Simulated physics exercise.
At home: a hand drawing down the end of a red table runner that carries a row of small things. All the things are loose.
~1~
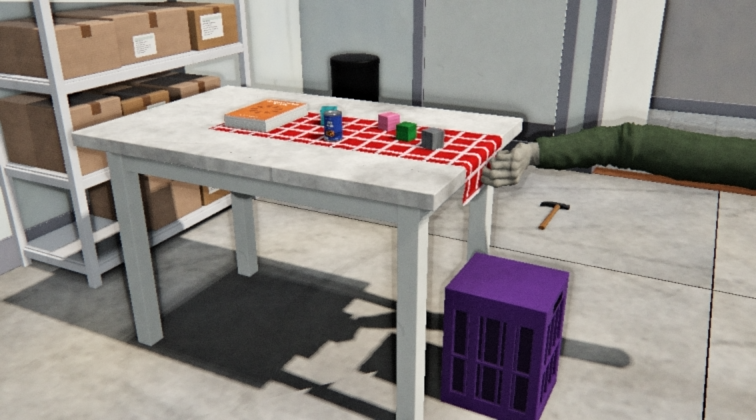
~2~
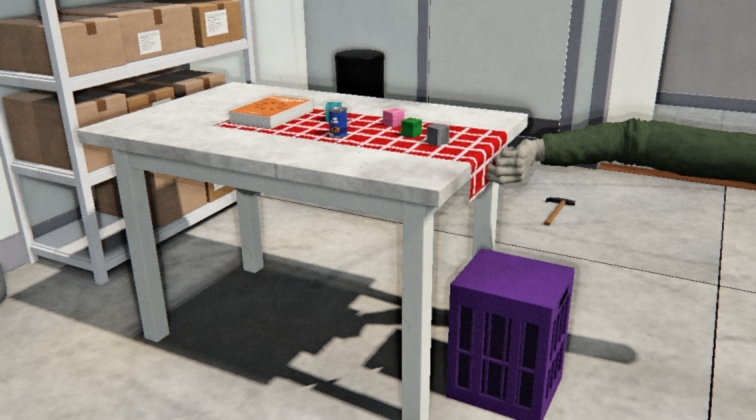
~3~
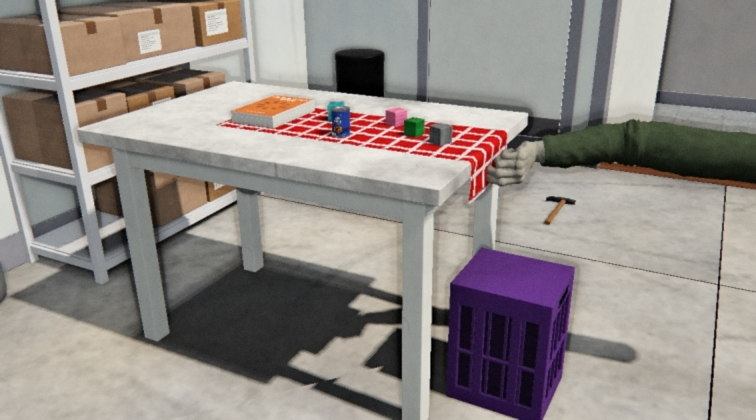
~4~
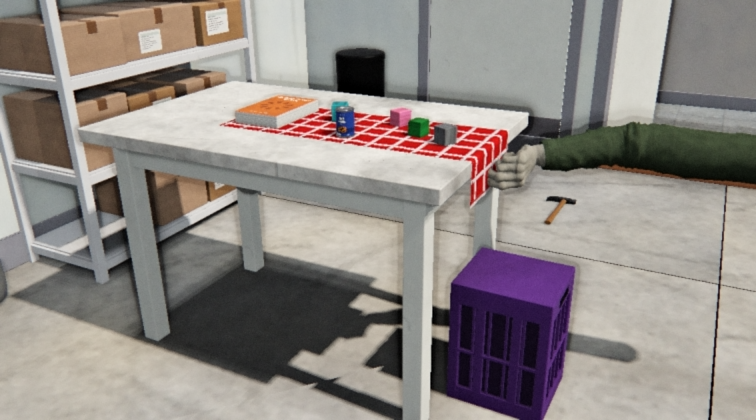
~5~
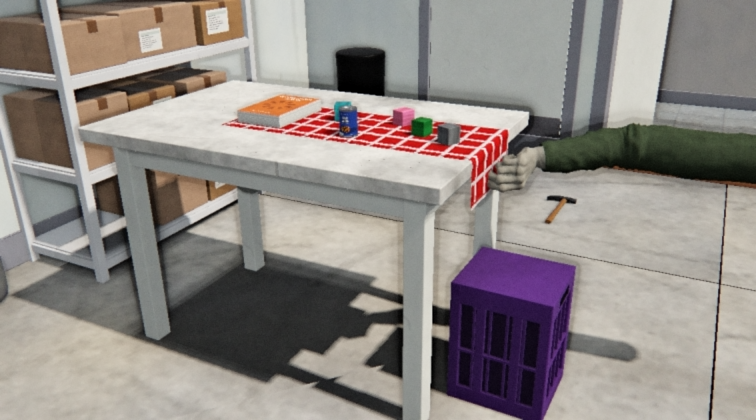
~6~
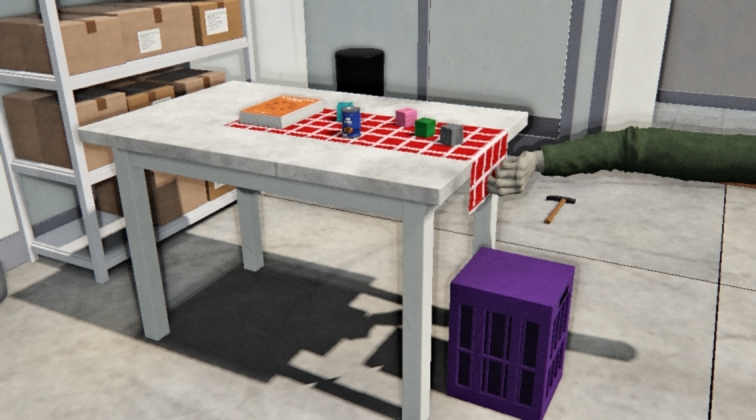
A gloved hand slowly pulls a red checked runner, carrying small items slightly right.
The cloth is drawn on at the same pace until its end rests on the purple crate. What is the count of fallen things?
The answer is two.
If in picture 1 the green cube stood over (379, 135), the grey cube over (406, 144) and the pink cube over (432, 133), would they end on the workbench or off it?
The green cube survives; the grey cube is carried off; the pink cube is carried off.
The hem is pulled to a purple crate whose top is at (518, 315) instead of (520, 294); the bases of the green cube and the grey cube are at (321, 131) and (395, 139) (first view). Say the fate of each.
The green cube stays on, the grey cube falls.
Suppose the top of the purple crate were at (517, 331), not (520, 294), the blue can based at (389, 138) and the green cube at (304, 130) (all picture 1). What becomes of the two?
The blue can goes over, the green cube survives.
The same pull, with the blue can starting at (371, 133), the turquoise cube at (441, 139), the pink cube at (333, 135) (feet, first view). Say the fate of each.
The blue can does not fall; the turquoise cube falls; the pink cube does not fall.
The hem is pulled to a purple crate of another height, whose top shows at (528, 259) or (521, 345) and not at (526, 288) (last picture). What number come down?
Then 1 and 4.
Early on, hem near (488, 230); grey cube gone.
Midway, hem on the crate; grey cube and green cube gone.
Finally, hem on the crate; grey cube and green cube gone. Over the edge go two.
